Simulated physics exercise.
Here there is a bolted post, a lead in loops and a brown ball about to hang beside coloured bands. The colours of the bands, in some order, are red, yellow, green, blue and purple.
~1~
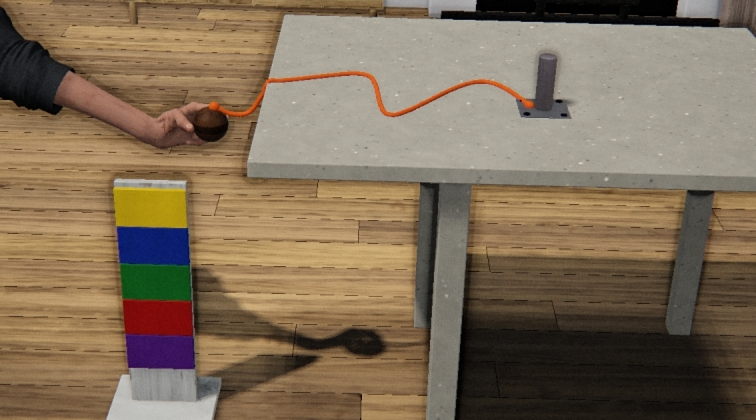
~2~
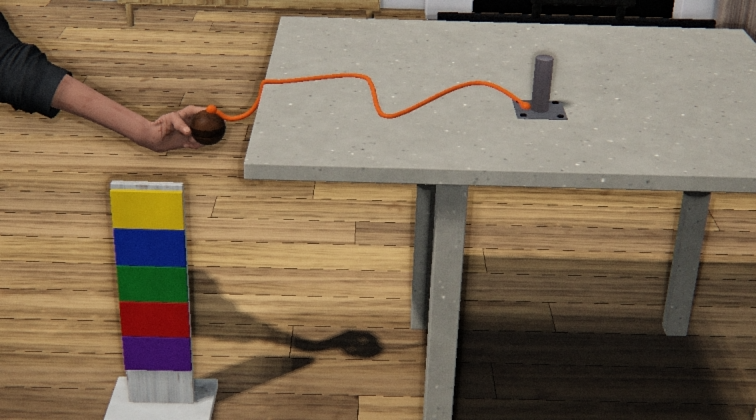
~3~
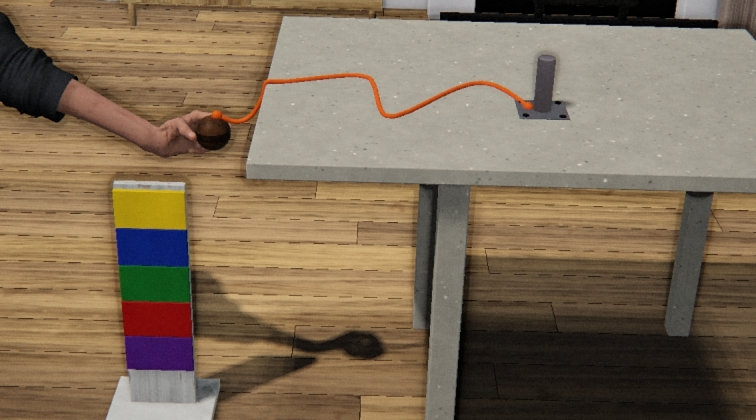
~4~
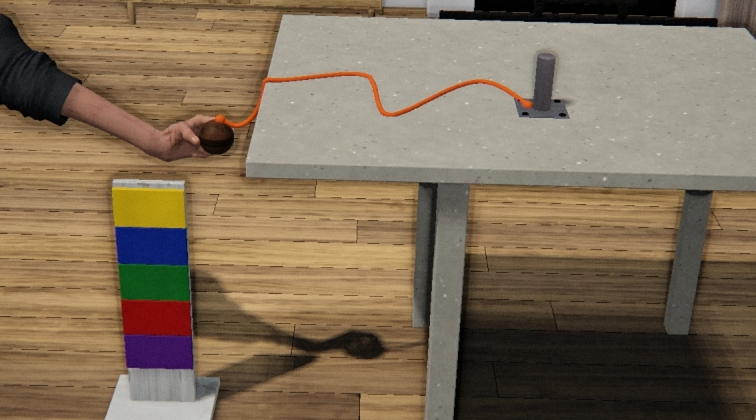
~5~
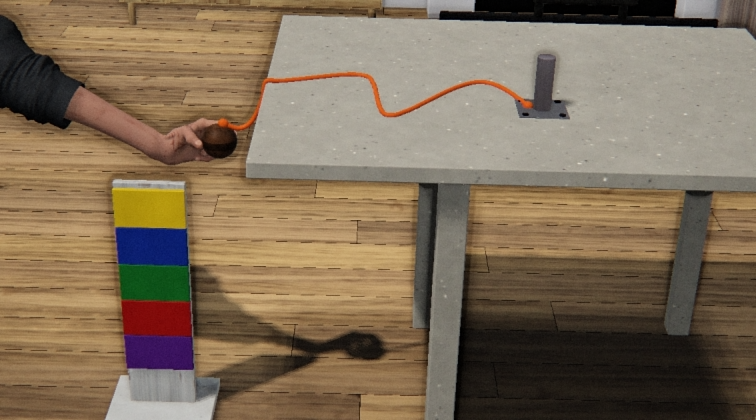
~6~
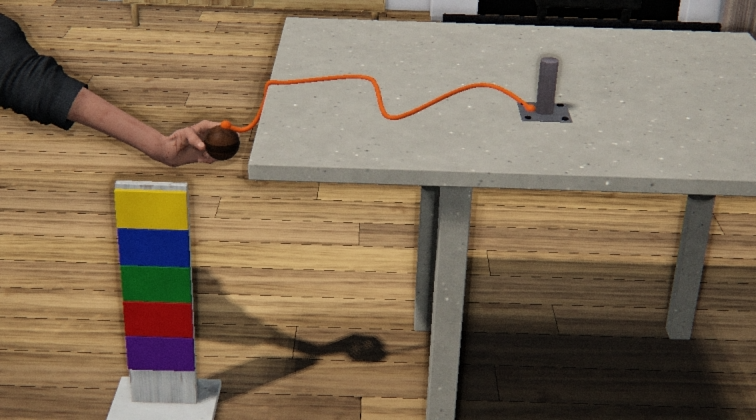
The video shows a hand holding a brown ball attached to an orange cord that winds across a gray table to a metal post, beside a stand with coloured bands. The hand and ball shift slightly downward and right.
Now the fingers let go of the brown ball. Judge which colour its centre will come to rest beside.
Its centre comes to rest beside red.
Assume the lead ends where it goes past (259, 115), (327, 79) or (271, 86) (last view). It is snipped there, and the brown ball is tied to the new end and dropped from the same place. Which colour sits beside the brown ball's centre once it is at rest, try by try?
So you'd see green first, yellow second, and for the last: Blue.
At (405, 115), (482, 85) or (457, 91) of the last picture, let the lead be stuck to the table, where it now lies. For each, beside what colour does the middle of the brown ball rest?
Try one: Blue. Try two: Green. Try three: Green.
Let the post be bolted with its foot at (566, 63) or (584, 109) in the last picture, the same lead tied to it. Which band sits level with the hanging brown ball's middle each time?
It comes out green the first time and green the second time.
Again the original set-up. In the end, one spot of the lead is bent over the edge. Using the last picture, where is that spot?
About (380, 102).
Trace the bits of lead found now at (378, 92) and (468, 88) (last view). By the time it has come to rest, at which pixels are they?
Roughly at (265, 120), and the other roughly at (429, 102).
Soon after, ball near (277, 311); level with red.
After that, ball near (255, 324); level with red.
In the end, ball near (271, 326); level with red. The red one.
